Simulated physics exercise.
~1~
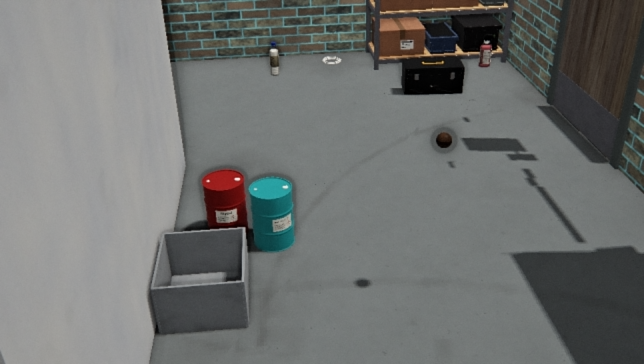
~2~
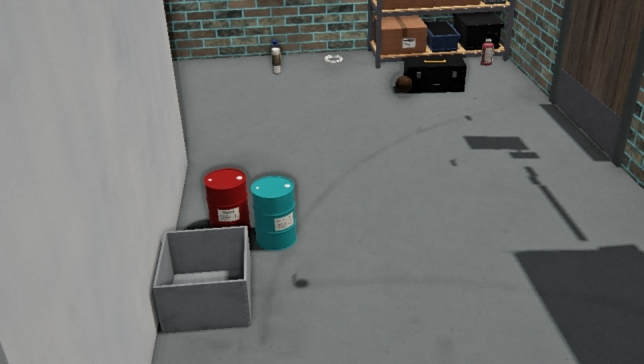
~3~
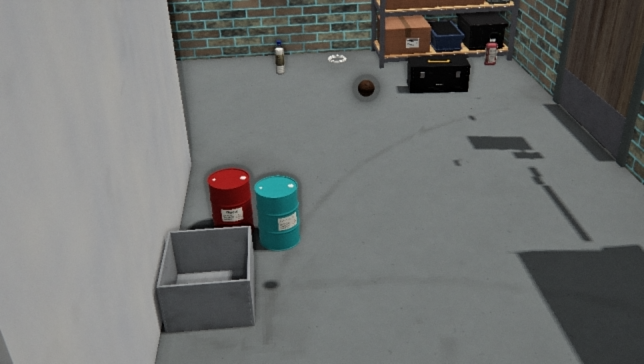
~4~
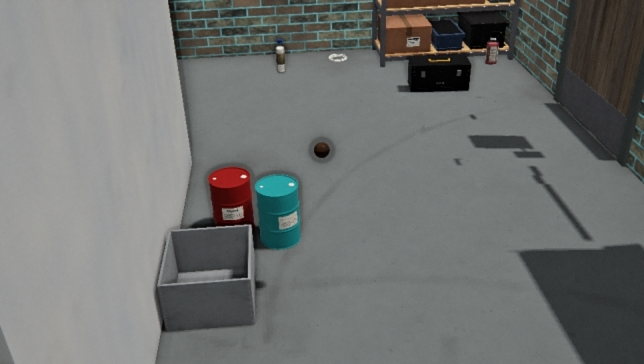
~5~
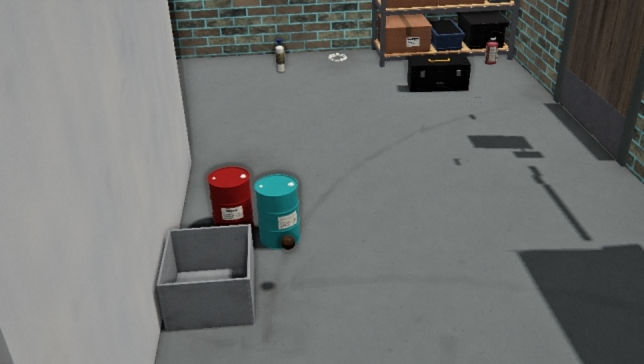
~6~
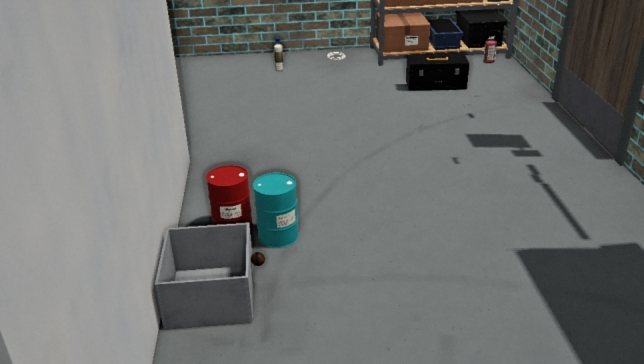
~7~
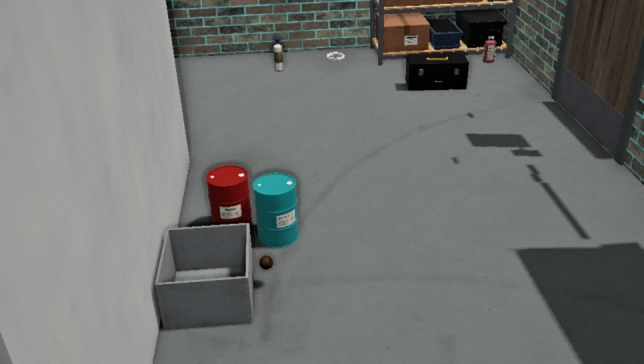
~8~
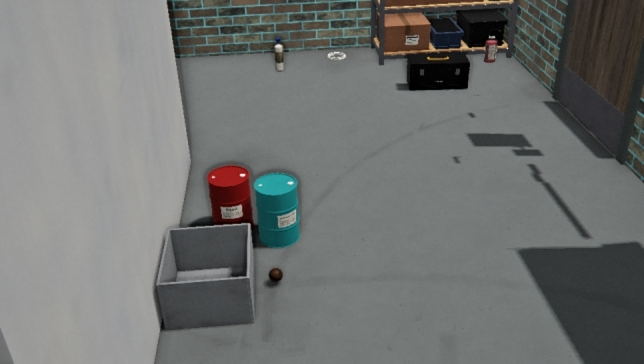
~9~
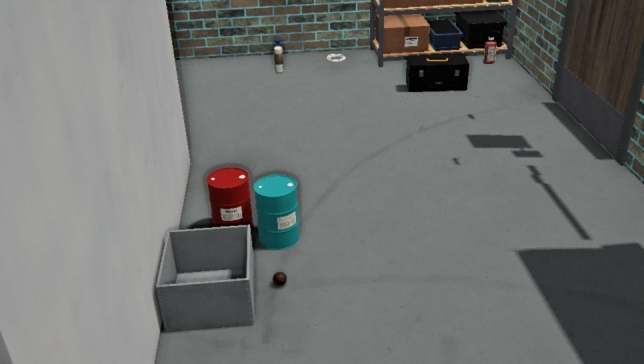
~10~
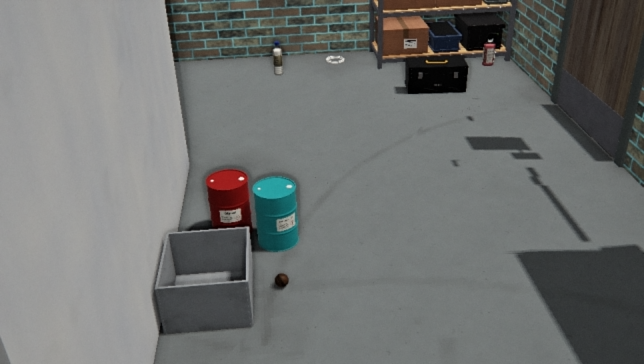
We see a small brown ball fly leftward across a garage-like room and drop past a turquoise canister beside a red one, toward an open grey box. It reaches the floor by the box, moves slightly right, and rests outside, leaving the box empty.
